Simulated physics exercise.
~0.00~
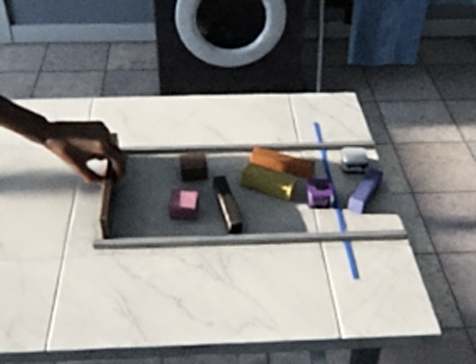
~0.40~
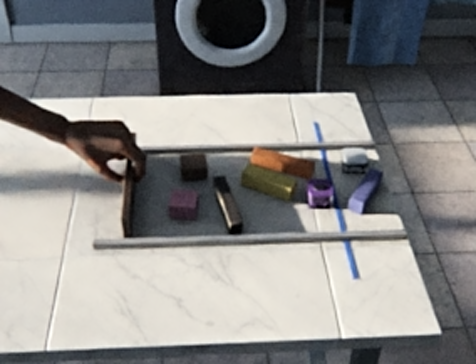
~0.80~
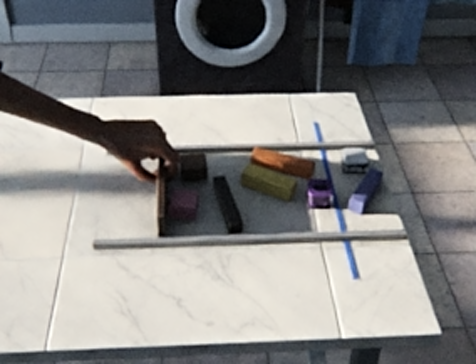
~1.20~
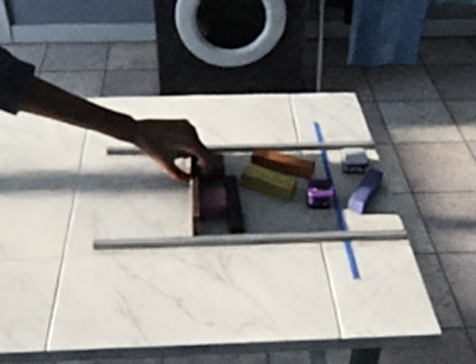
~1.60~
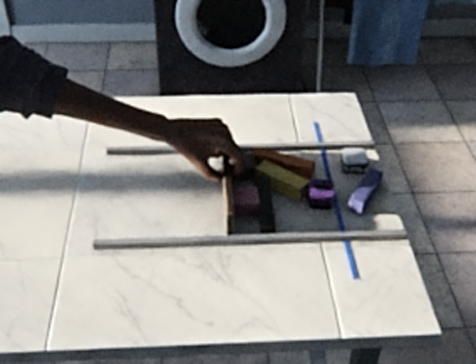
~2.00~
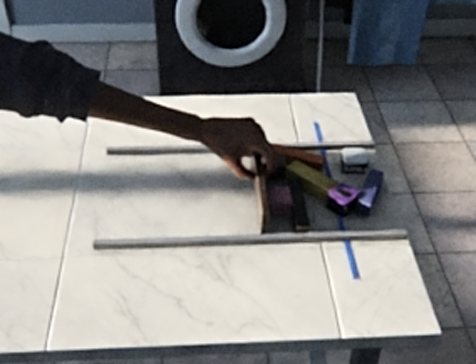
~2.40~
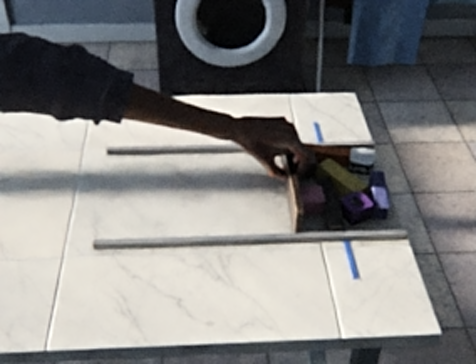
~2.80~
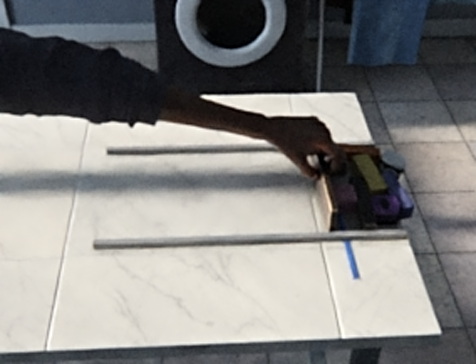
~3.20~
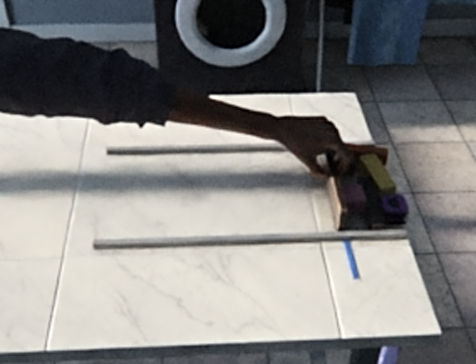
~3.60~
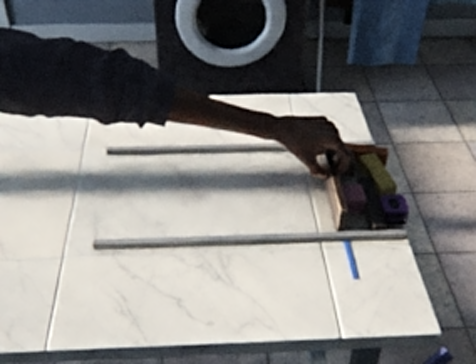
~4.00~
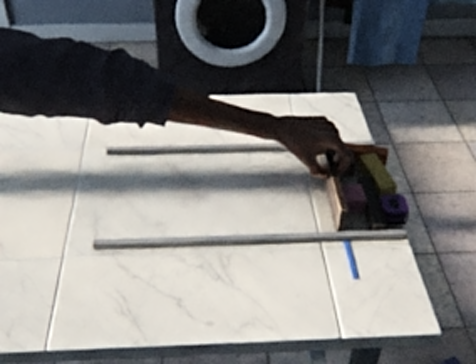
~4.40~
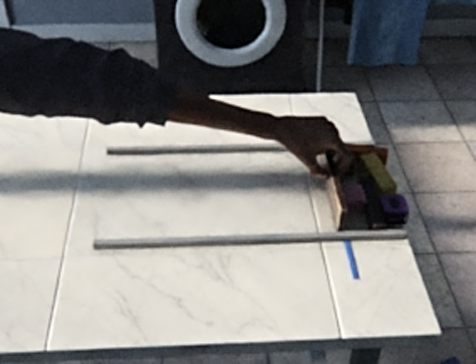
A hand pushes a board rightward between rails, bunching blocks together until some fall off the edge.
